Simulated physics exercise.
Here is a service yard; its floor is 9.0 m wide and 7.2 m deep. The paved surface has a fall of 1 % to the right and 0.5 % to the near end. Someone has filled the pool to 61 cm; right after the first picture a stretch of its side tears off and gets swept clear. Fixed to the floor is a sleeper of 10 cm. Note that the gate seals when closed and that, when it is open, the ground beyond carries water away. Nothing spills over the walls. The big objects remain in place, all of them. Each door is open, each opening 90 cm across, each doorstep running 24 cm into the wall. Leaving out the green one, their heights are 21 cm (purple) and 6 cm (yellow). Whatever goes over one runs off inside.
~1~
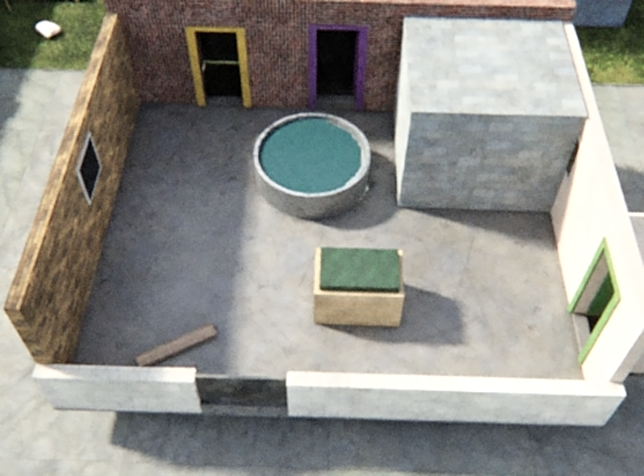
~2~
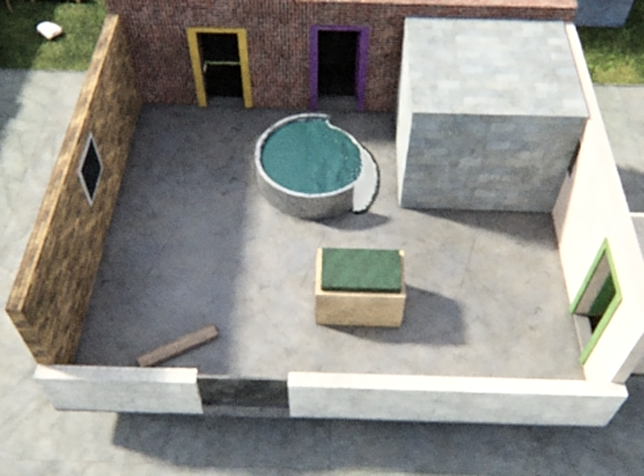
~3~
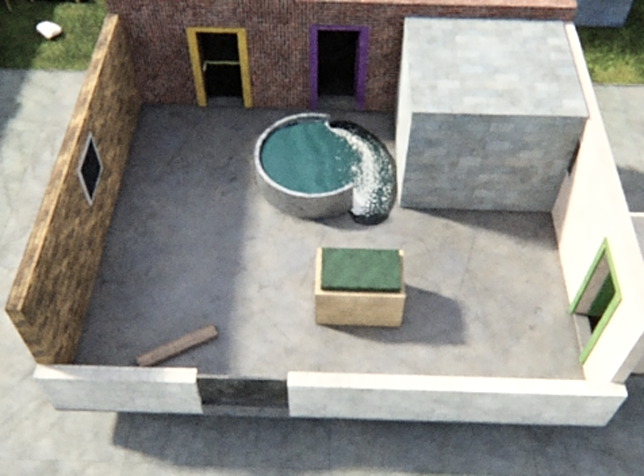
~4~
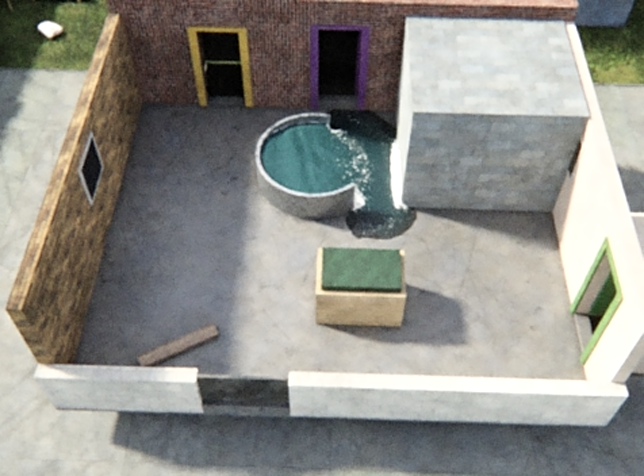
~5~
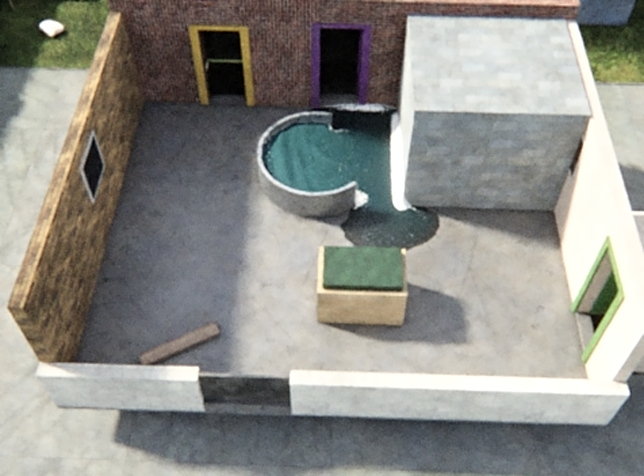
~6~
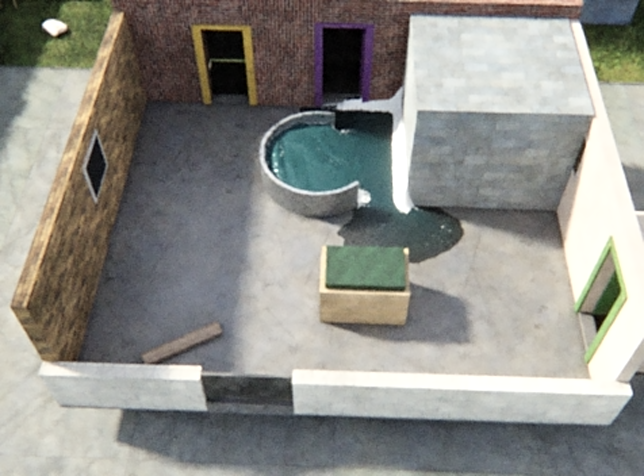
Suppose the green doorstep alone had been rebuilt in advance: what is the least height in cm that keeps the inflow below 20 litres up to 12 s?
About 7.5 cm.
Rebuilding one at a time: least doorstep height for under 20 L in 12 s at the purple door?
The purple door needs around 20 cm.
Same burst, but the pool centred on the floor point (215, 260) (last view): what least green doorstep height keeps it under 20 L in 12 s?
A minimum of about 8.5 cm.
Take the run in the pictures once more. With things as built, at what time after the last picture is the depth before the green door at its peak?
It peaks around 4.5 s.
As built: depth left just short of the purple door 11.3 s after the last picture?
You'd measure close to 4.5 cm there.
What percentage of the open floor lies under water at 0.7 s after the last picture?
Approximately 15 % of it.
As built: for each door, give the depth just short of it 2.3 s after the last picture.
Before green it's 9 cm, before purple 24 cm, before yellow 7 cm.
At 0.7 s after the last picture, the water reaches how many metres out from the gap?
4.2 m.
Then, 0.7 s after the last picture water covers 15 % of the floor, deepest (50 cm) near (398, 131); it has not reached the green door.
Then, 2.3 s after the last picture water covers 45 % of the floor, deepest (26 cm) near (397, 120); 9 cm at the green door, 0 litres in over its 7 cm doorstep.
Then, 11.3 s after the last picture water covers 95 % of the floor, deepest (9 cm) near (407, 397); 8 cm at the green door, 28 litres in over its 7 cm doorstep.
At the green door as built, the water peaked near 12 cm, 4.3 s after the last picture.
With a doorstep of 7 cm, 28 litres would have come in within the 12 s; with 8.5 cm, 10 litres. So under 20 litres takes about 7.5 cm.
